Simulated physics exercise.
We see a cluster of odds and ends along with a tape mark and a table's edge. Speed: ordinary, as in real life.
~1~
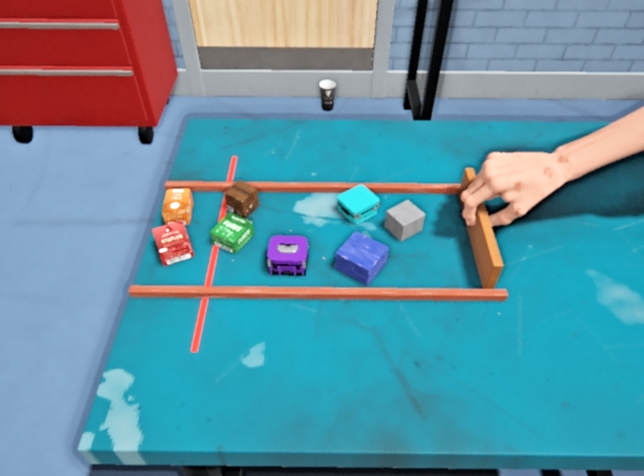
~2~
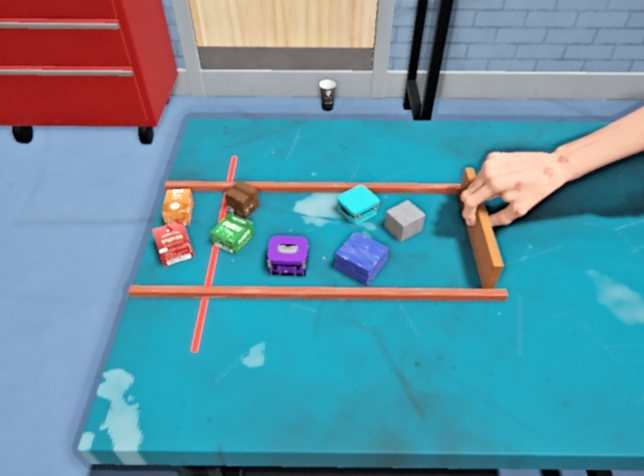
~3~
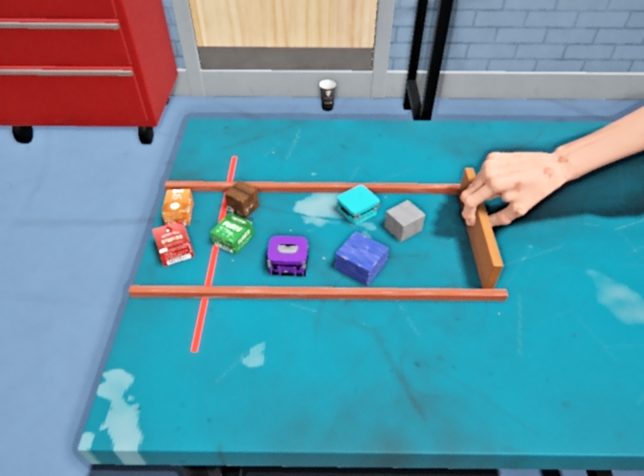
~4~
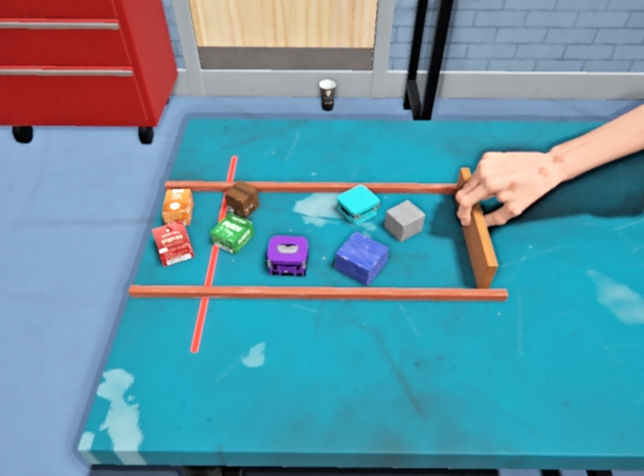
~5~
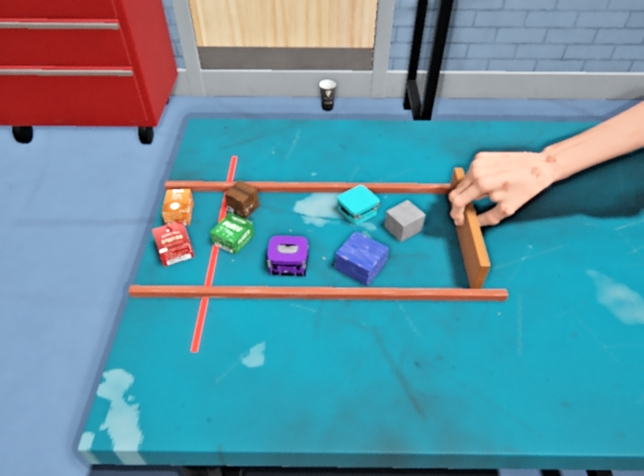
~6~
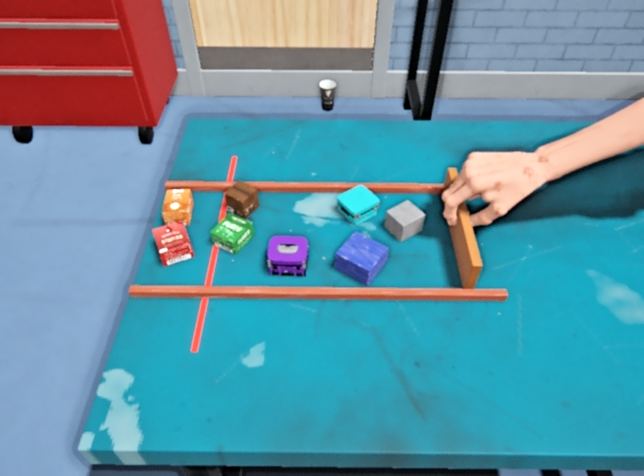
To begin with, a hand holds an upright wooden board between two rails on a teal table, with eight small boxes and blocks lying to its left, some near a red tape line. The board stays nearly still, then the hand slides it slightly left, while the objects remain unmoved.
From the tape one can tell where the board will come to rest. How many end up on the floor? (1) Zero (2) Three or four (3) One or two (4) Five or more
Answer: 3.
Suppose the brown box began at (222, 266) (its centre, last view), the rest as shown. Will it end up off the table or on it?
Result: Brown box not saved.
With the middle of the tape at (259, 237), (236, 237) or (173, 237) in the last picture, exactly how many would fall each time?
Down on the floor: 0, 0 and 5.
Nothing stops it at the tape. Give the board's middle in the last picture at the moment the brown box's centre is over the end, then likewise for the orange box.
Near (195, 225), then near (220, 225).
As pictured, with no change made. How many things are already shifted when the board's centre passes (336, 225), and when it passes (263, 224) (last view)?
That gives 4 for the first and 7 for the second.
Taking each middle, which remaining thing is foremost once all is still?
Answer: The orange box.
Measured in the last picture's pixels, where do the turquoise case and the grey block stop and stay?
Final spots - turquoise case (209, 195), grey block (206, 213).
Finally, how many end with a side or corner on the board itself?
The count comes out at 3.
Soon after, none off yet; orange box at rest near (178, 208); red box at rest near (173, 243); green box at rest near (232, 233).
At rest, the number that fall off is one or two; fallen, red box.
